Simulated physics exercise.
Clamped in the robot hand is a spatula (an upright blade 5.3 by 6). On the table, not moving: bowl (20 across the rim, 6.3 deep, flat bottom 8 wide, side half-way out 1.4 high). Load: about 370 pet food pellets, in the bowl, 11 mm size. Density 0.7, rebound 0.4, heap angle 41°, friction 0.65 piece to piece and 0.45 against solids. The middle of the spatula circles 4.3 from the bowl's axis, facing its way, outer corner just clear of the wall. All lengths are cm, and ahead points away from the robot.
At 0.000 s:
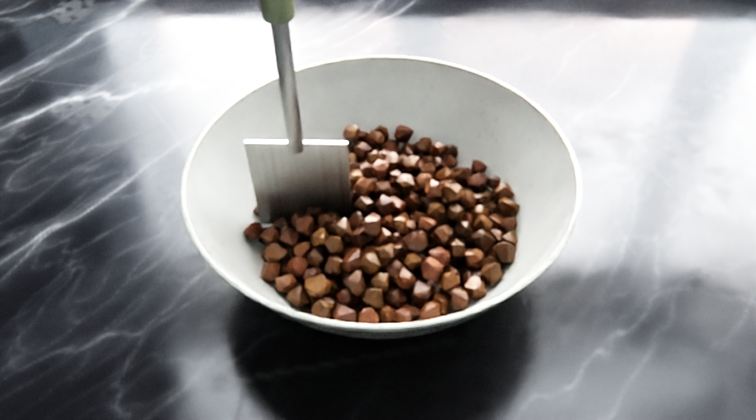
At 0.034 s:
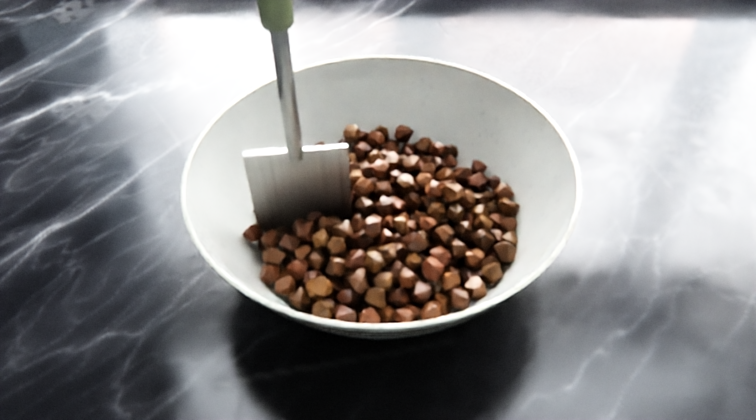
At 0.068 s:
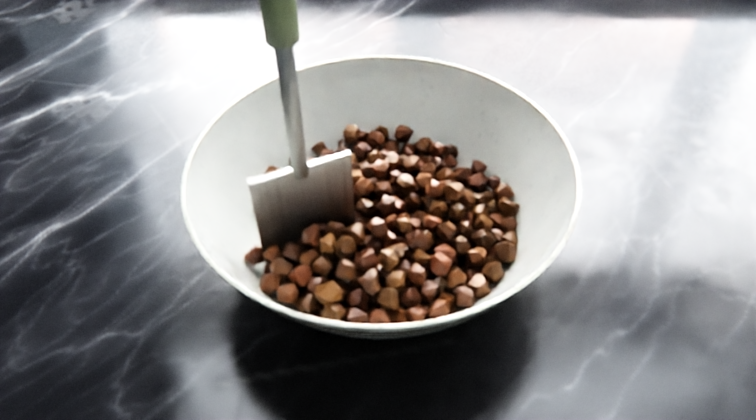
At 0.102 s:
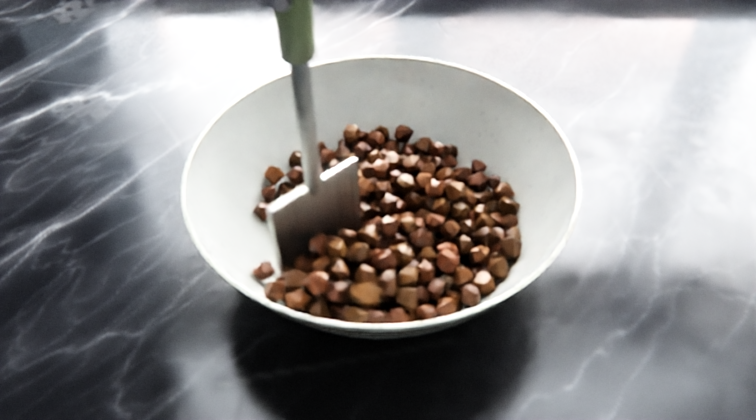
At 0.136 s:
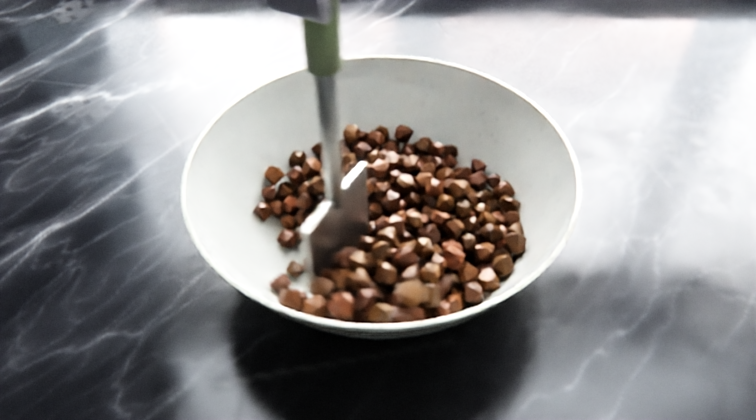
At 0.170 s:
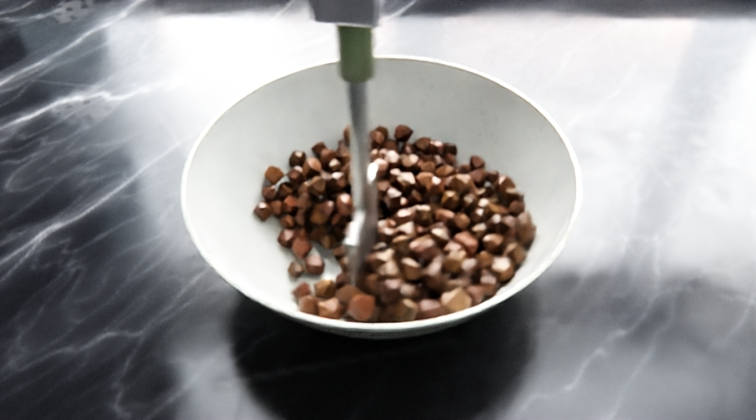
To begin with, a green-handled spatula stands upright at the left side of a white bowl of brown pellets on a dark marbled table. The gripped spatula then sweeps toward the front of the bowl, turning edge-on and pushing pellets rightward, while others settle behind it.
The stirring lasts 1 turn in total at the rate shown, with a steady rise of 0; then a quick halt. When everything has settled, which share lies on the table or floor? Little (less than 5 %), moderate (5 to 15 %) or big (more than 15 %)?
Answer: Moderate; 5 to 15 % of the pet food pellets finish on the table or floor.
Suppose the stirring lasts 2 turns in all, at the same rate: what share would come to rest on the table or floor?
It would be near 25 per cent.
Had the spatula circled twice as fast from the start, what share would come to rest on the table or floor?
In that case some 45 per cent.
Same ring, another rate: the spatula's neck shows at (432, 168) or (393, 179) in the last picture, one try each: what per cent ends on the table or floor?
About 25 and 15 per cent.
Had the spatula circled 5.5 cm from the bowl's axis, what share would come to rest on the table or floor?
Then about 5 per cent.
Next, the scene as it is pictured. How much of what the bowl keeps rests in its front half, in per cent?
Some 70 per cent.
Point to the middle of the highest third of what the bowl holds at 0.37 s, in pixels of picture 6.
Around (483, 133).
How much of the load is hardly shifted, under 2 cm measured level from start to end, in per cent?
Roughly 5 per cent.
After 0.37 s, 188° round, highest piece 9 above the table; 370 in the bowl, 1 on the table or floor, 3 in flight or on the tool.
After 0.57 s, 296° round, highest piece 8 above the table; 352 in the bowl, 18 on the table or floor, 4 in flight or on the tool.
After 0.87 s, 0° round, highest piece 7 above the table; 340 in the bowl, 34 on the table or floor.
After 1.57 s, 0° round, highest piece 7 above the table; 340 in the bowl, 34 on the table or floor.
At rest, 340 in the bowl, 34 on the table or floor. That is 9 % on the table or floor.
